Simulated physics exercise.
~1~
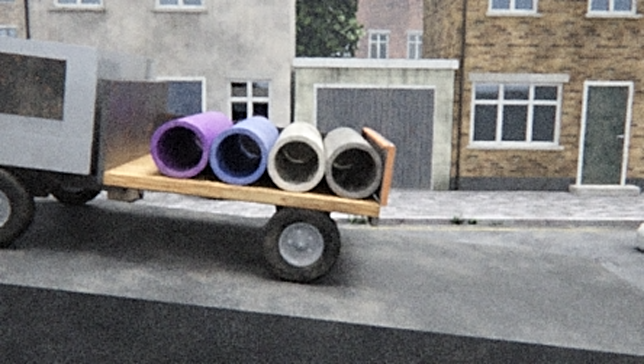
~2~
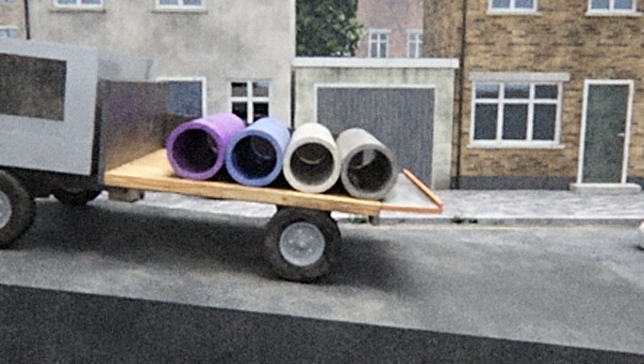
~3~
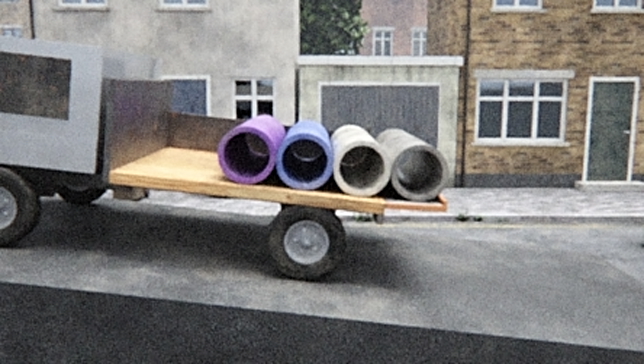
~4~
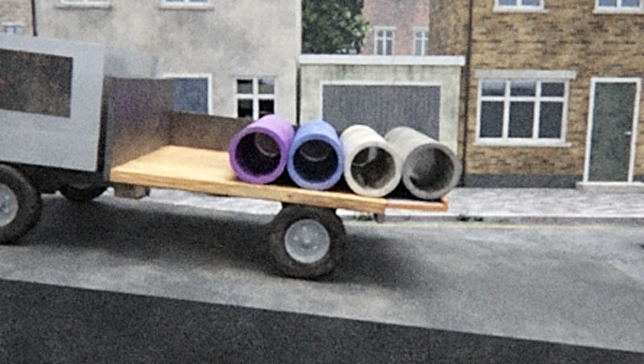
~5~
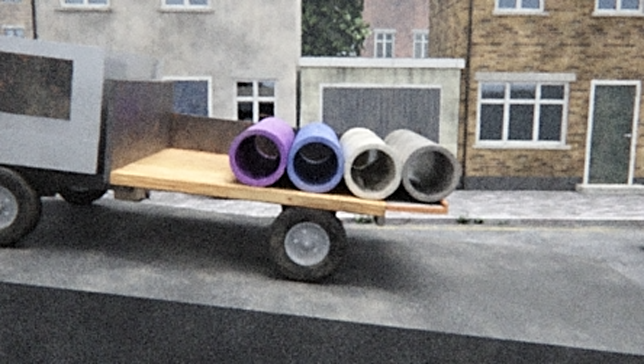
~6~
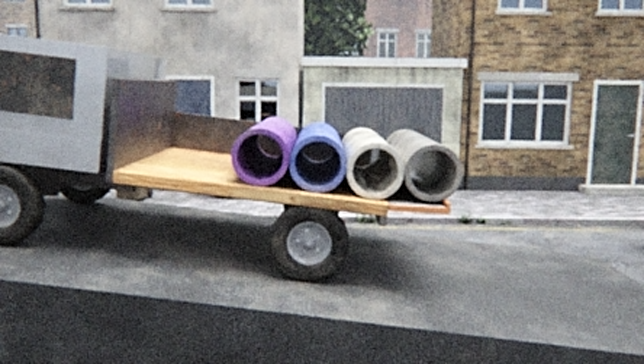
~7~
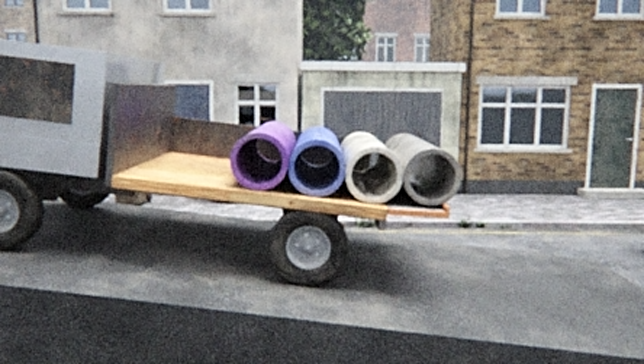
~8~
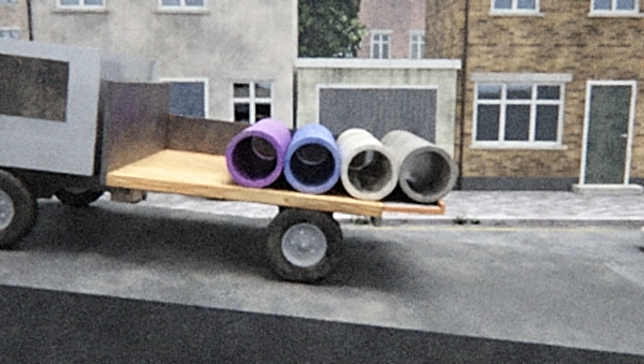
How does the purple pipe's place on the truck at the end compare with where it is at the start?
At the start the purple pipe sits nearer the cab, on the left part of the bed. By the end it rests further to the right, still on the bed, with a wider stretch of bare wood to its left.
The clip shows a truck with a sloping wooden bed carrying four pipes, purple, blue and two grey. The tailgate drops open and the pipes roll right together, then stop in a row, with purple and blue still on the bed and the rightmost grey one on the lowered gate.
